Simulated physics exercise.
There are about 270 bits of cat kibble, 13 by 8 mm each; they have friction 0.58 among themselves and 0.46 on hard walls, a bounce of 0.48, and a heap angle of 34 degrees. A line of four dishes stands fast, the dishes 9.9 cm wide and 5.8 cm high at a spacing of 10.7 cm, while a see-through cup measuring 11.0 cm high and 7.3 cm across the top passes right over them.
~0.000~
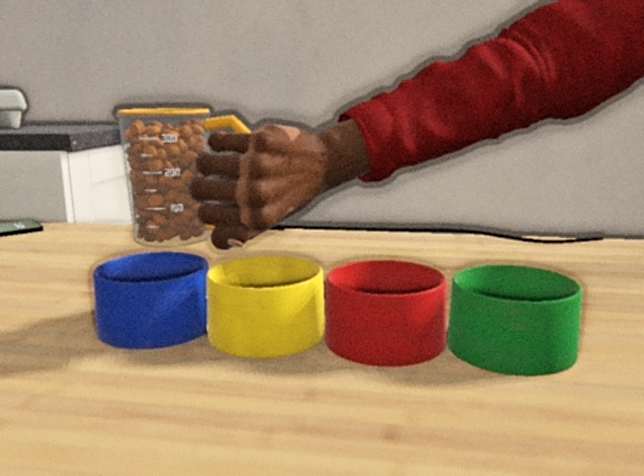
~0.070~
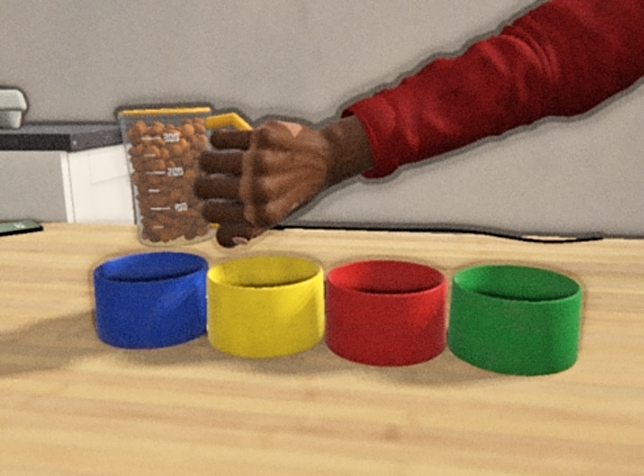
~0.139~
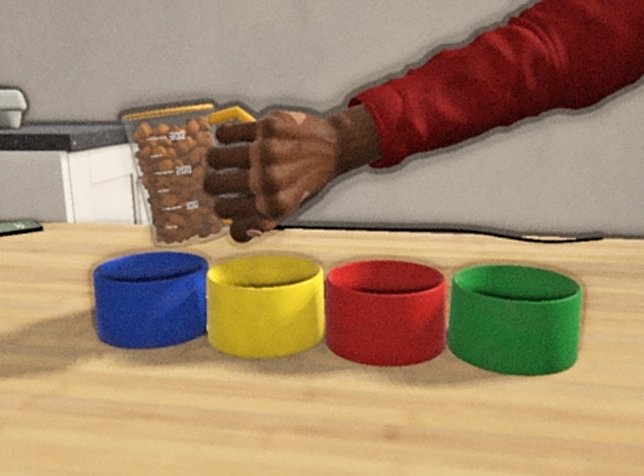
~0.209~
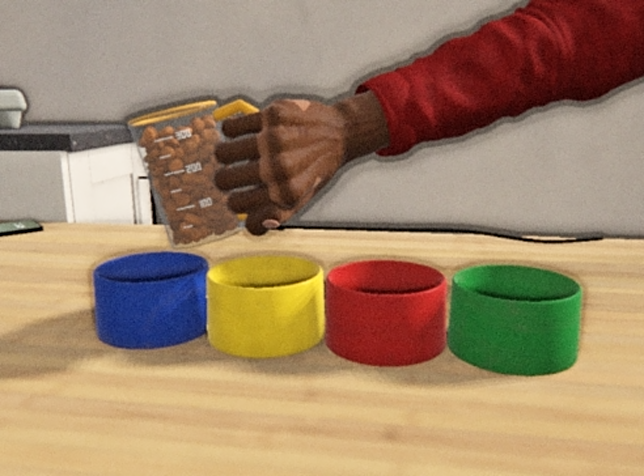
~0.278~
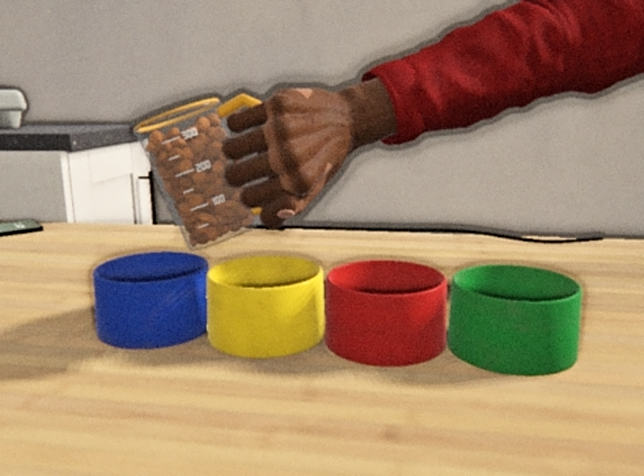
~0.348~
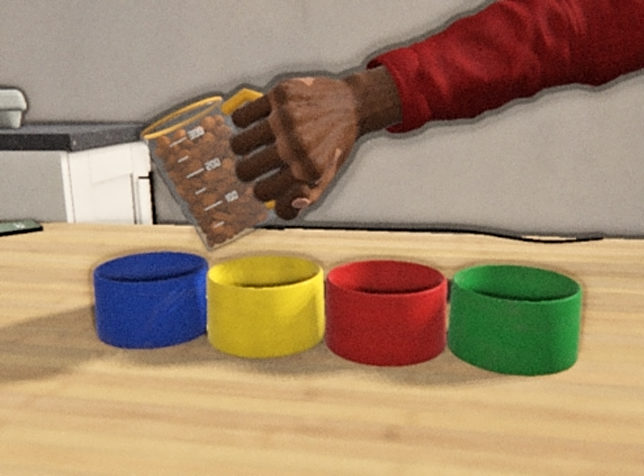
We see a hand in a red sleeve holding a clear cup of brown pieces above a row of blue, yellow, red and green dishes, moving it slightly right while gradually tilting it, its top leaning left.
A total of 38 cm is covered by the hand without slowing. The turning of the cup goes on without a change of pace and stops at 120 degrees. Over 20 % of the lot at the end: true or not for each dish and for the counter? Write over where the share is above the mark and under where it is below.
Red dish: Over; blue dish: Under; green dish: Under; yellow dish: Over; counter: Under.
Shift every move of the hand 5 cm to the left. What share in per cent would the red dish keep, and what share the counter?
Red 10; counter 10.
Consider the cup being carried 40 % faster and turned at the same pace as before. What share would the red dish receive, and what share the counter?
Then the red dish gets 60 and the counter 10.
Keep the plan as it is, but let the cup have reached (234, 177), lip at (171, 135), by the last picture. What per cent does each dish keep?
Red 20; blue 0; green 80; yellow 0.
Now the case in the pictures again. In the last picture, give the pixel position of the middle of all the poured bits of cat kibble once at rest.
Centre at rest, approx.: (353, 321) px.
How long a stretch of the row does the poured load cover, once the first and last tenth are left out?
14 centimetres.
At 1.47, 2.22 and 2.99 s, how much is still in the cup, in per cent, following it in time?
At the three moments: 60, 0 and 0 percent.
After 1.47 s, tilt 120 degrees; cup holds 60 %, red 5 %, yellow 25 %.
After 2.22 s, tilt 120 degrees; cup holds 0 %, red 55 %, yellow 30 %.
After 2.99 s, tilt 120 degrees; cup holds 0 %, red 55 %, yellow 30 %.
By 3.3 s all is still; red 55 %, blue 0 %, green 0 %, yellow 30 %, counter 10 %.
